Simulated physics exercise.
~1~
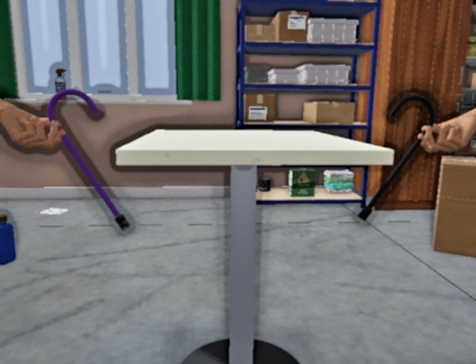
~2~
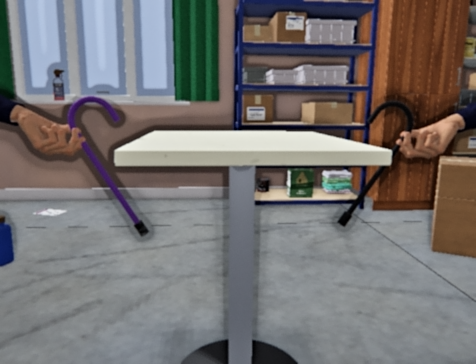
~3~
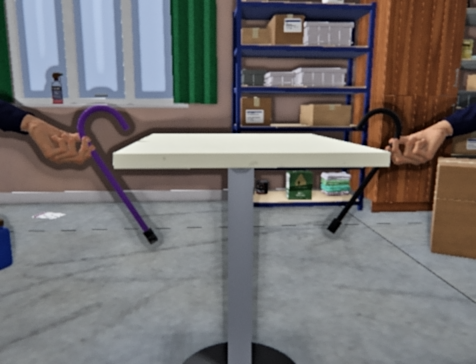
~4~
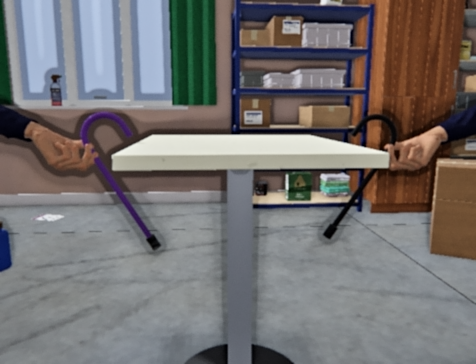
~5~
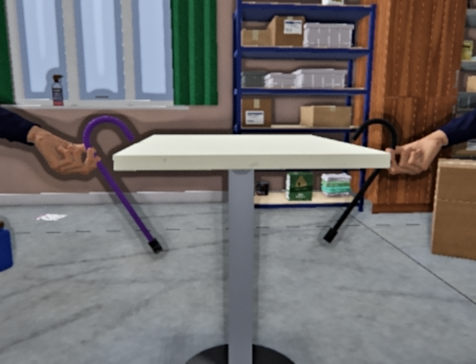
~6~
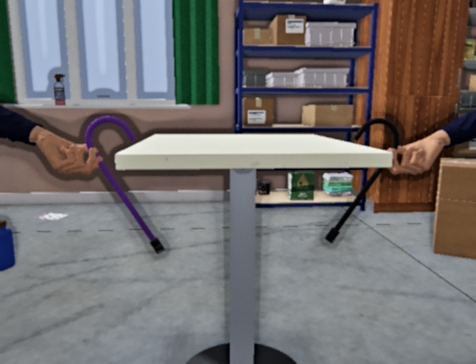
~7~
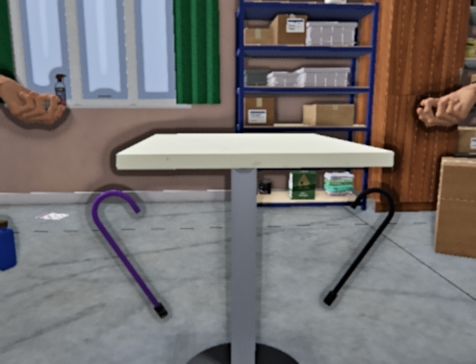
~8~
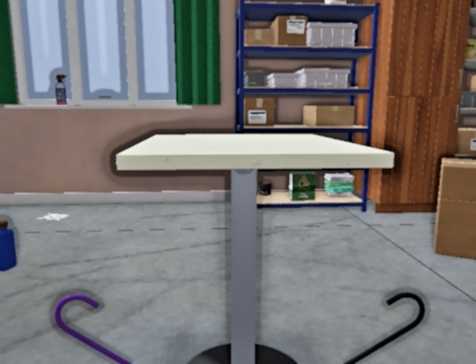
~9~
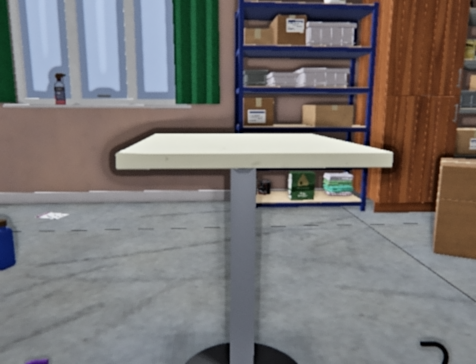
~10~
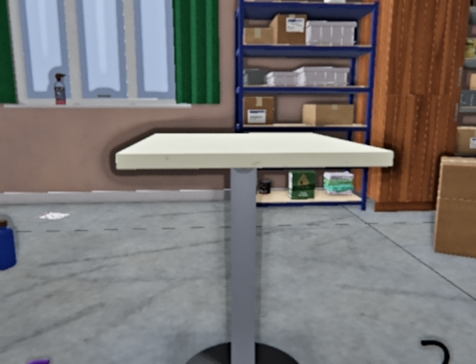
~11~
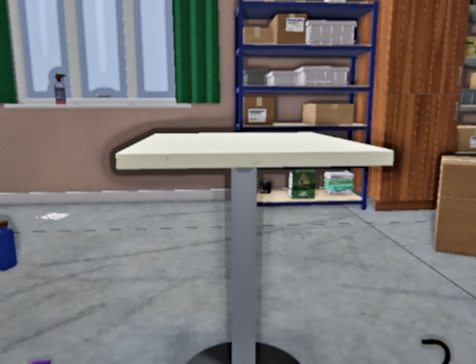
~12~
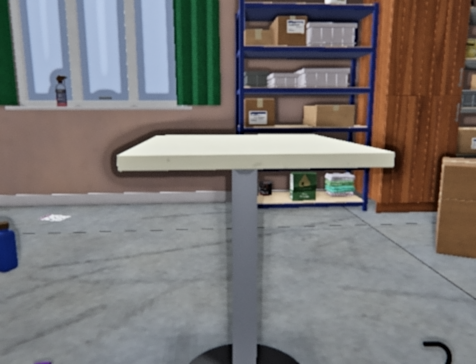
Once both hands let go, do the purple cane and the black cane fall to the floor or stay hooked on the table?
Both canes fall to the floor. Neither the purple one nor the black one stays hooked on the table's edge.
